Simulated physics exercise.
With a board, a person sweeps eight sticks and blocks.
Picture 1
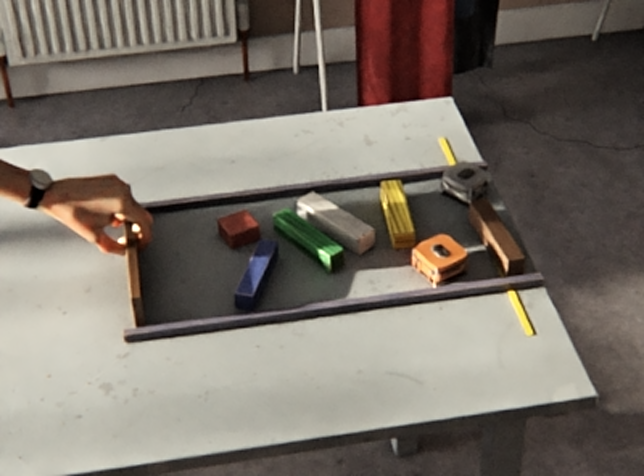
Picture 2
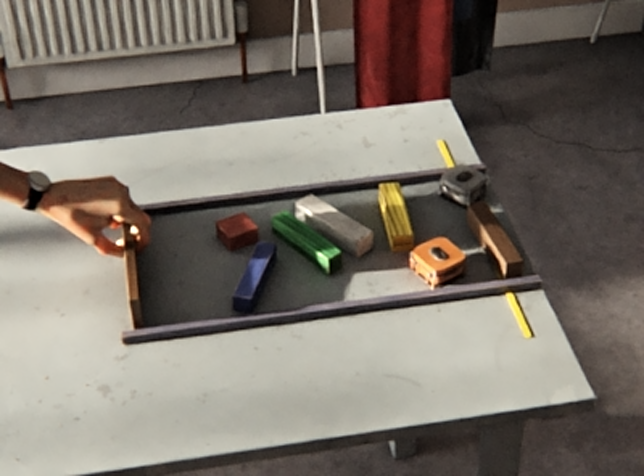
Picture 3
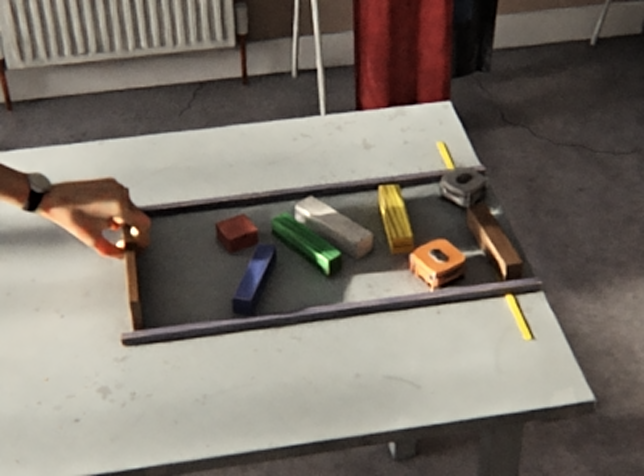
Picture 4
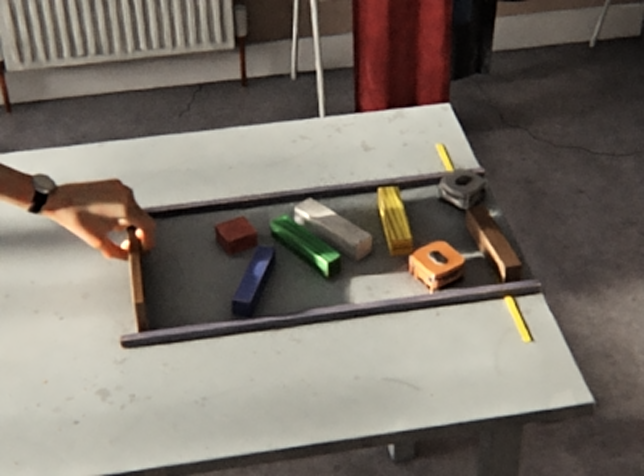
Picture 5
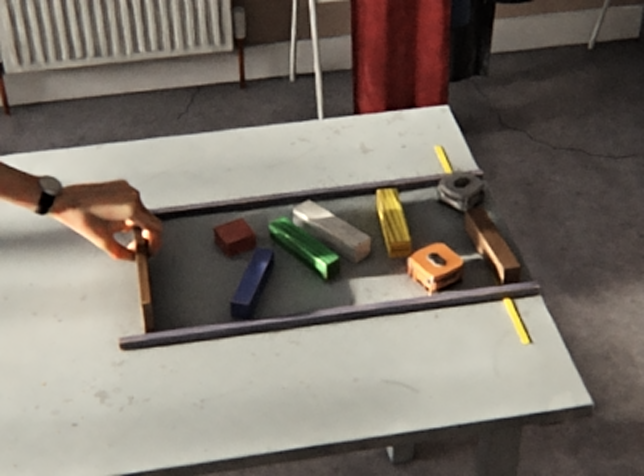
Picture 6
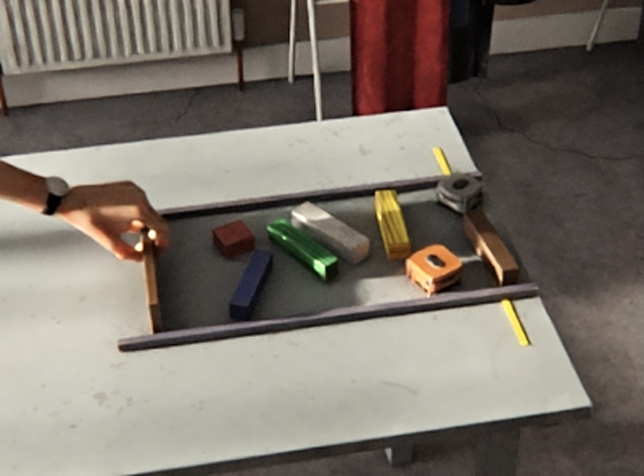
A hand slides a wooden board slightly right between two rails on a table, while the coloured blocks ahead stay almost still.
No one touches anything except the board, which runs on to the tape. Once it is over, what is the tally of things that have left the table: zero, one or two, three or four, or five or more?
The ones that fall? Five or more of them, I think.
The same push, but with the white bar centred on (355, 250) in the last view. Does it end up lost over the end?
Lab note: Started there, it ends up below.
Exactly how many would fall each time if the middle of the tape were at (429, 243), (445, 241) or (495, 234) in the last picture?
3, 3, 7.
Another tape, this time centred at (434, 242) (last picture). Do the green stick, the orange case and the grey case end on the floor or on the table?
Well, the green stick stays where it is, the orange case stays where it is, and the grey case? It comes off.
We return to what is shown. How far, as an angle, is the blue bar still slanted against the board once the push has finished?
Some 0 degrees.
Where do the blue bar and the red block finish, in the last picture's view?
Answer: First (496, 251), after that (483, 211).
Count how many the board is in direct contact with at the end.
The count is 2.
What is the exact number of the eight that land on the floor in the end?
That would be exactly 6.
Soon after, none off yet; brown stick at rest near (491, 248); grey case at rest near (459, 194); orange case at rest near (435, 271).
After that, none off yet; brown stick at rest near (491, 248); grey case displaced a little near (472, 193); orange case displaced a little near (457, 271).
In the end, the number that fall off is five or more; gone, green stick, white bar, yellow stick, orange case, grey case and brown stick.
